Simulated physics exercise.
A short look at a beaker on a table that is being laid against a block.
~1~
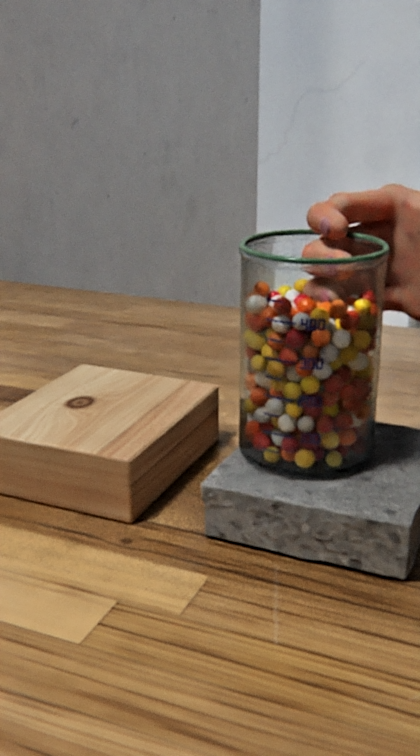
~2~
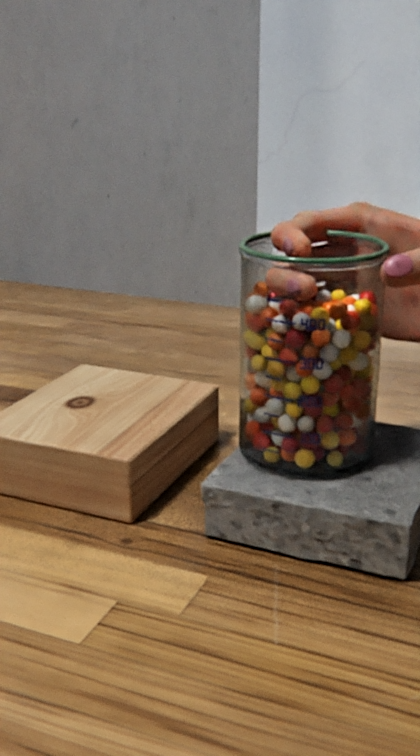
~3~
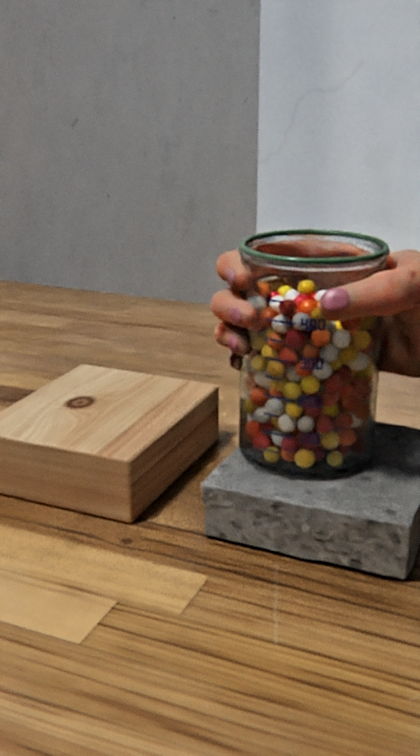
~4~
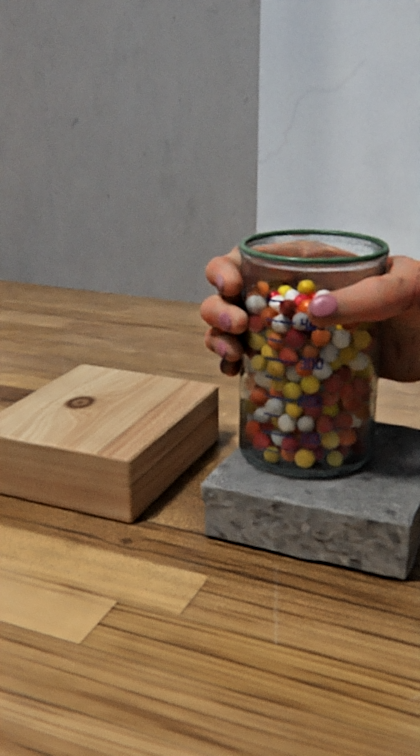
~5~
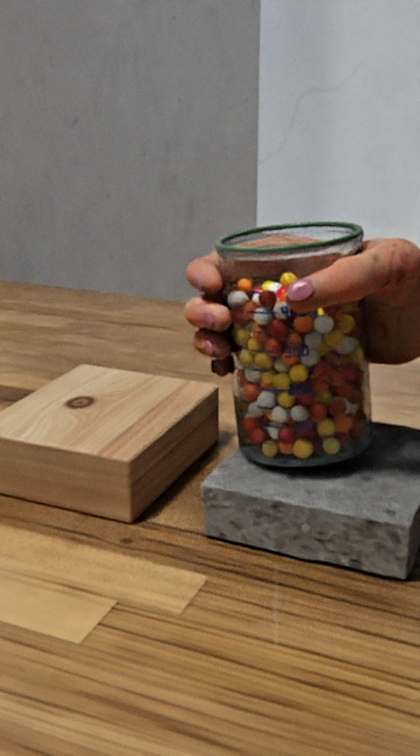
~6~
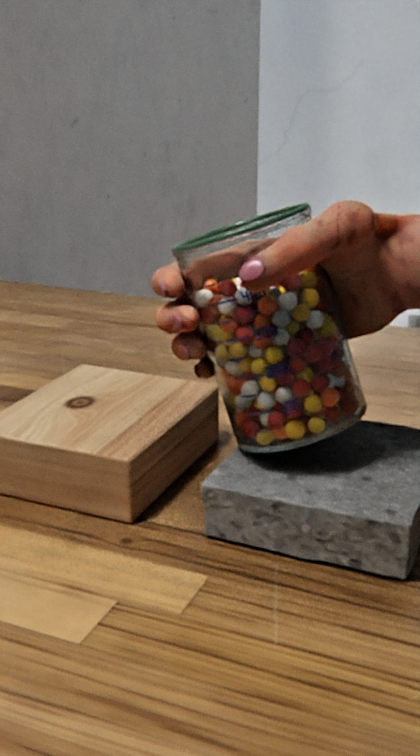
On a wooden table, a hand reached around a clear beaker mostly full of colourful beads on a grey stone slab, gripped it, and tilted it left toward a wooden block.
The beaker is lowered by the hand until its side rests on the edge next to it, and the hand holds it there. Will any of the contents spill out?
My guess is it ends up losing some contents.
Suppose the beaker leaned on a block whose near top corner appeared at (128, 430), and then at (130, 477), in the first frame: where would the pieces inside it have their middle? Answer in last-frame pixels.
The middle comes to rest at (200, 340) the first time and at (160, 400) the second time.
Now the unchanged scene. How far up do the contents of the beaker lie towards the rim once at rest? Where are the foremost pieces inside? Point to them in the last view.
They come to rest near pixel (78, 370) of the last picture.
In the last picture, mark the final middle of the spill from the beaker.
About (52, 387) in pixels.
Then, 0.52 s past the last view, the beaker leans 52°; everything is still inside.
Then, 0.97 s past the last view, the beaker leans 80°; a stray few of the round plastic beads out of it.
Then, 1.36 s past the last view, the beaker rests on the block at 82°; a small part of the round plastic beads out of it.
Finally, the beaker rests on the block at 82°; about a quarter of the round plastic beads out of it.
